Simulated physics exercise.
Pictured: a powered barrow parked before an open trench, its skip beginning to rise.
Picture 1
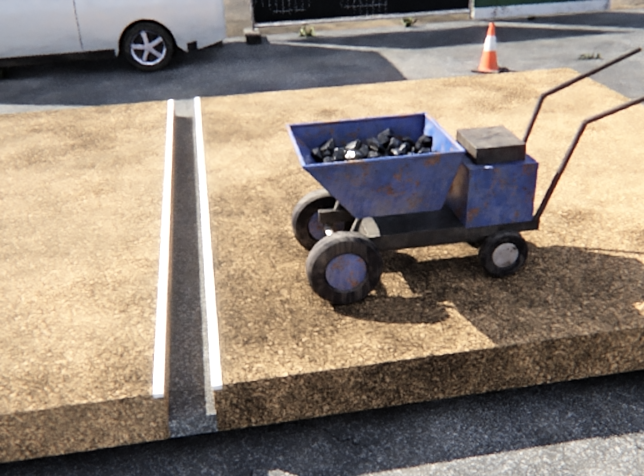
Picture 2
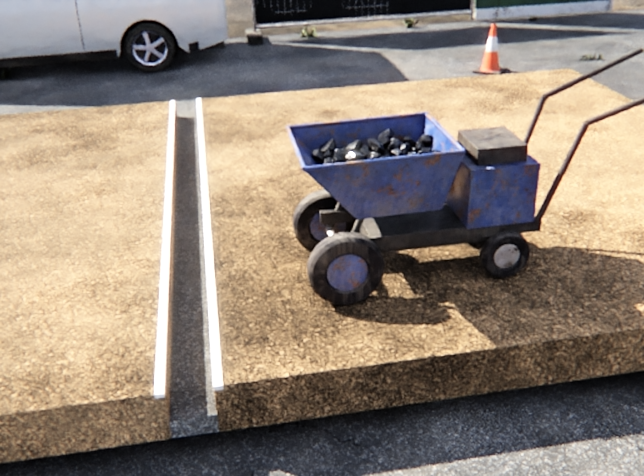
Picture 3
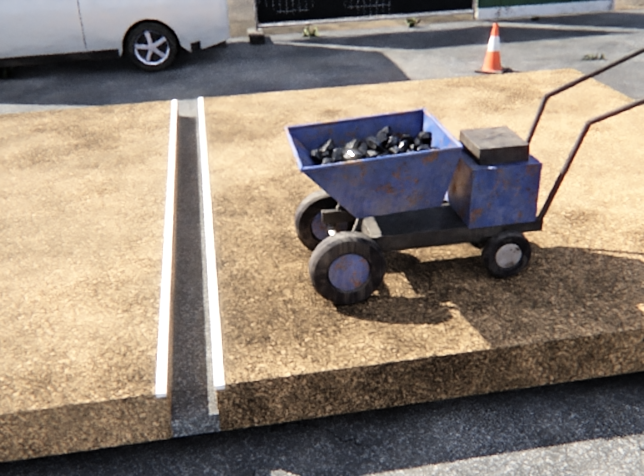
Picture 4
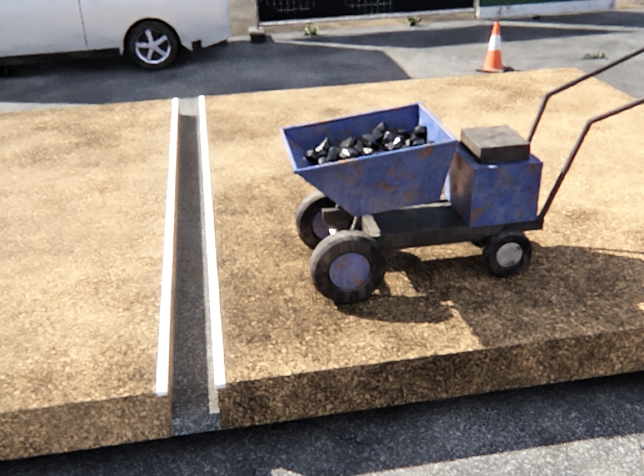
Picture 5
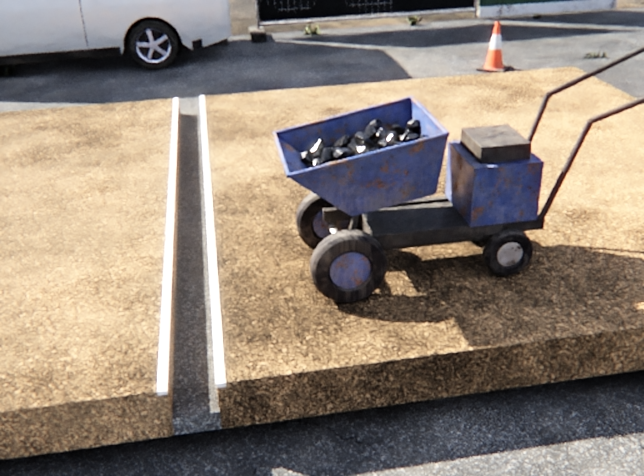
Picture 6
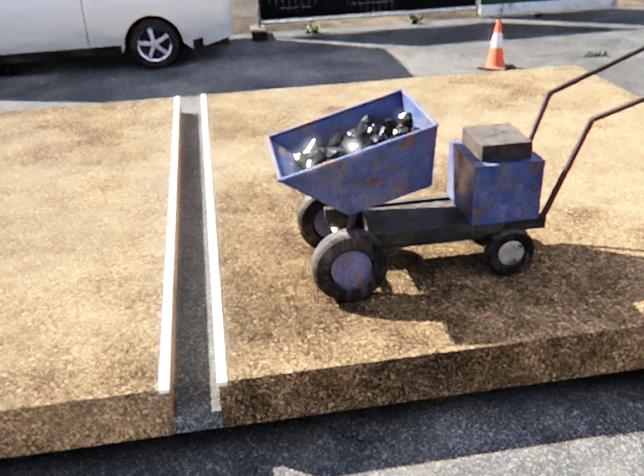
Blue powered barrow standing beside a narrow trench, its skip of black lumps slowly tilting forward to the left.
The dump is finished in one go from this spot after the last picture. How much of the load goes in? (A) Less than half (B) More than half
Option B: More than half.
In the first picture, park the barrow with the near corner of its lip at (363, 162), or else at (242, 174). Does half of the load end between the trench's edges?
First attempt: Short of half; second attempt: Short of half.
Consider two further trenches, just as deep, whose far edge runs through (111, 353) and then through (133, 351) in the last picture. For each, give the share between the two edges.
The first case gives close to 100 per cent and the second close to 100 per cent.
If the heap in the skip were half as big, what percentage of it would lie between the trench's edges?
Share: Approx. 100 per cent.
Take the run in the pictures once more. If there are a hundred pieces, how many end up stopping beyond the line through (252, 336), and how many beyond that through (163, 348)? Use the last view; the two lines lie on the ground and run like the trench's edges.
In order, some 100 % then some 10 %.
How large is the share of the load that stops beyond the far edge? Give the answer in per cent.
About 10 per cent.
Soon after the last picture, skip tipped steeply; all in the skip.
A little later, skip tipped steeply; most in the skip; a stray few short of the trench; a small part in or heaped over the trench; a stray few falling.
Later still, skip tipped right over; a small part in the skip; a small part short of the trench; most in or heaped over the trench; a small part beyond it.
By the end, skip tipped right over; a small part short of the trench; most in or heaped over the trench; a small part beyond it.
